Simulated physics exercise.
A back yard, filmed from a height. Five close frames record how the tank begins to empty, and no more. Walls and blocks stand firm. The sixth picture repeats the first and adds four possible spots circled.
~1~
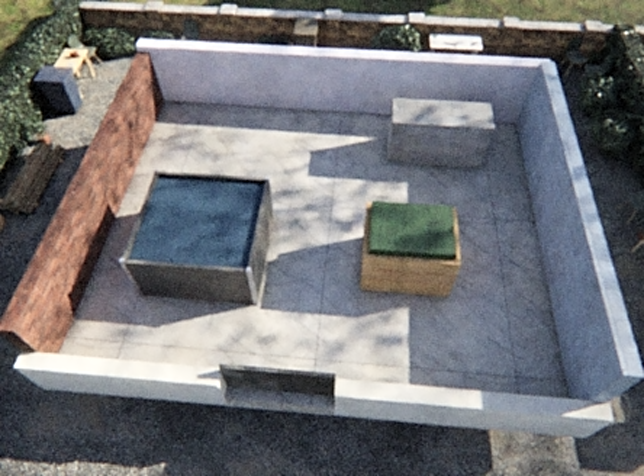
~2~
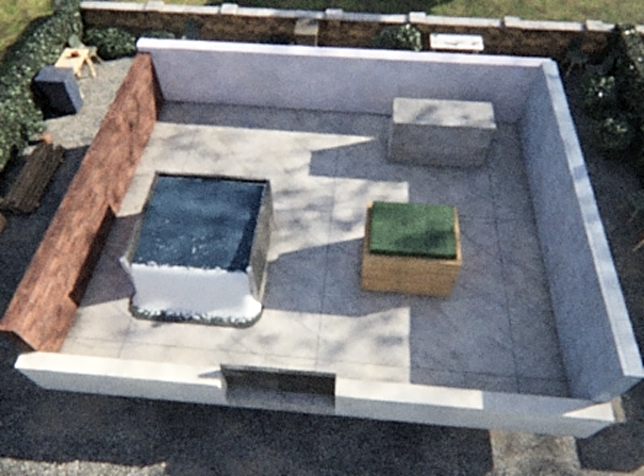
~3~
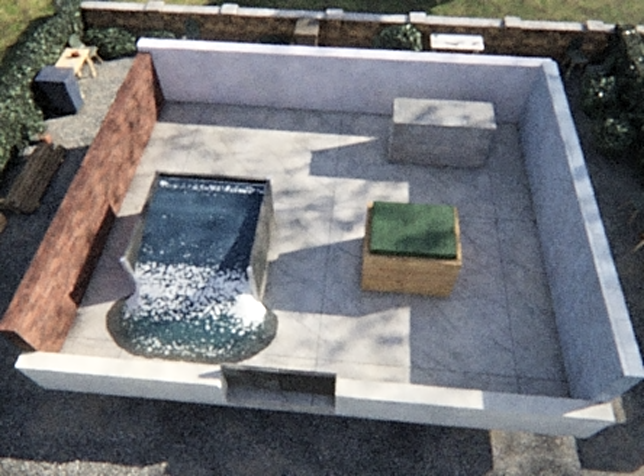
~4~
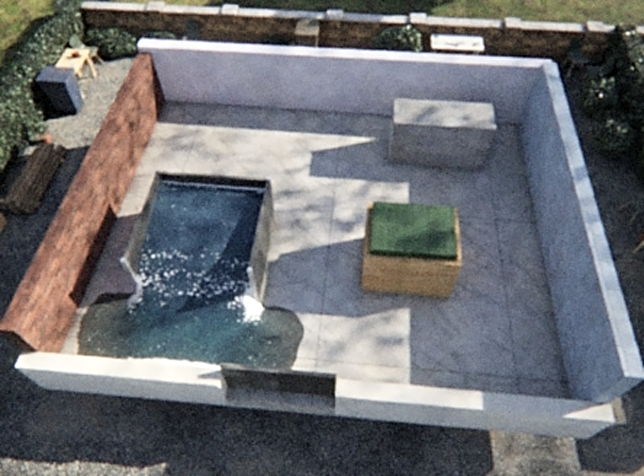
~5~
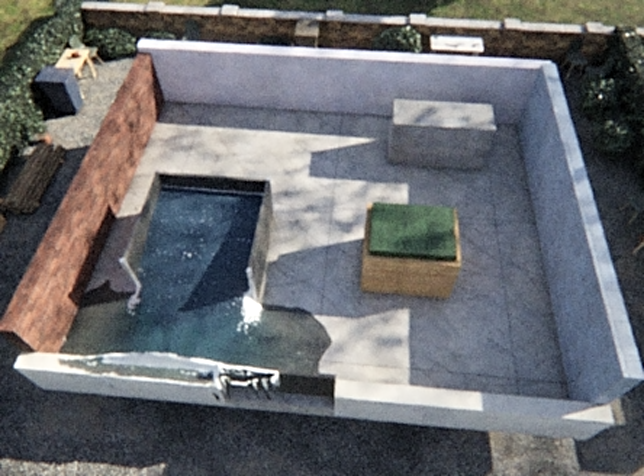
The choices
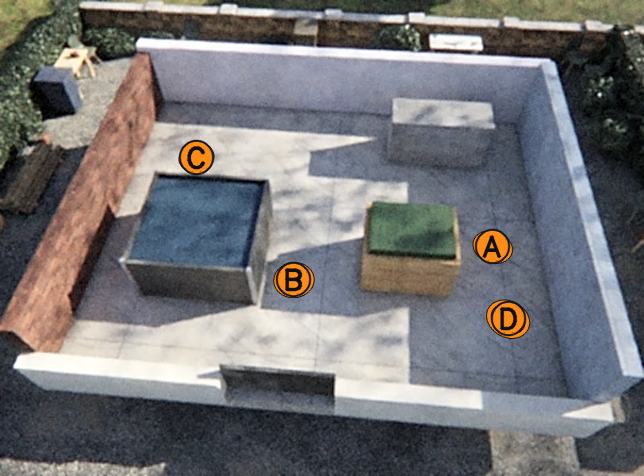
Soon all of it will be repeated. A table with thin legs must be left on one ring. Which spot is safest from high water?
Place C does it best.
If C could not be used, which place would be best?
It is B.
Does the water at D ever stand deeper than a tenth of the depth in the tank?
Yes, clearly.
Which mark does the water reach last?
Here it is place A.
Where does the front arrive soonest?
That is place D.
In orange, A at (492, 246); B at (293, 279); C at (196, 157); D at (508, 318).
With A, the water peaks at about 17 % of the depth that stood in the tank.
With B, the water peaks at about 10 % of the depth that stood in the tank.
With C, the water peaks at about 5 % of the depth that stood in the tank.
With D, the water peaks at about 20 % of the depth that stood in the tank.
